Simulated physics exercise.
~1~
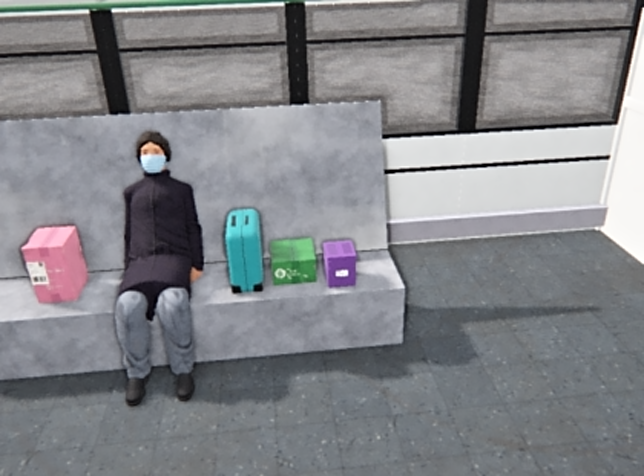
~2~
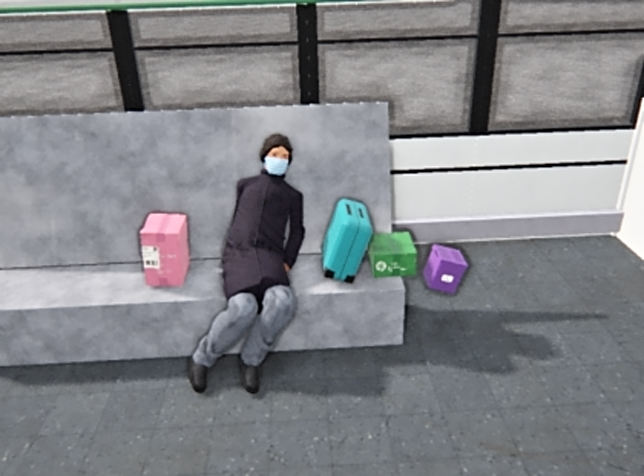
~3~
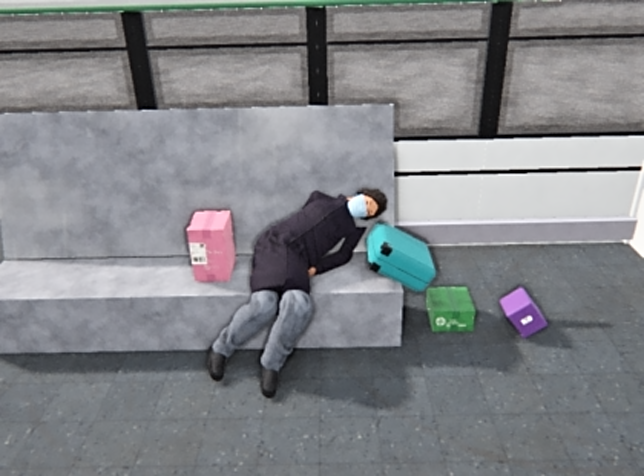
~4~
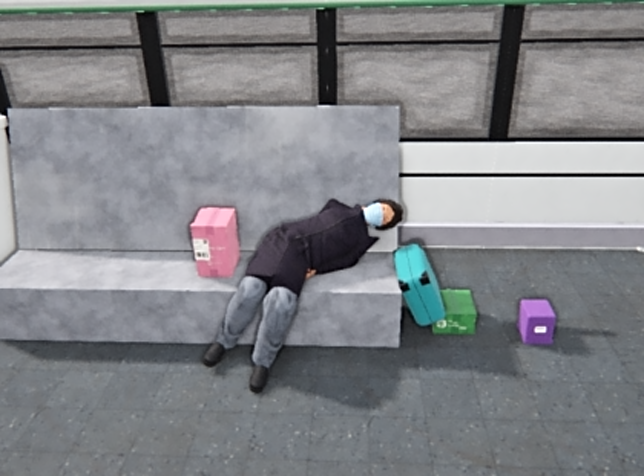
The clip opens on a masked person in dark clothes sitting upright on a grey bench, with a pink box on the left and a teal suitcase, a green box and a purple box on the right. Everything slides right along the seat, and the person leans back as the suitcase tilts and the purple box passes the bench end. The person then topples sideways to the right, while the green and purple boxes land on the floor. The suitcase tips over the edge and drops beside the green box. The person ends slumped along the seat, with the pink box still upright behind.
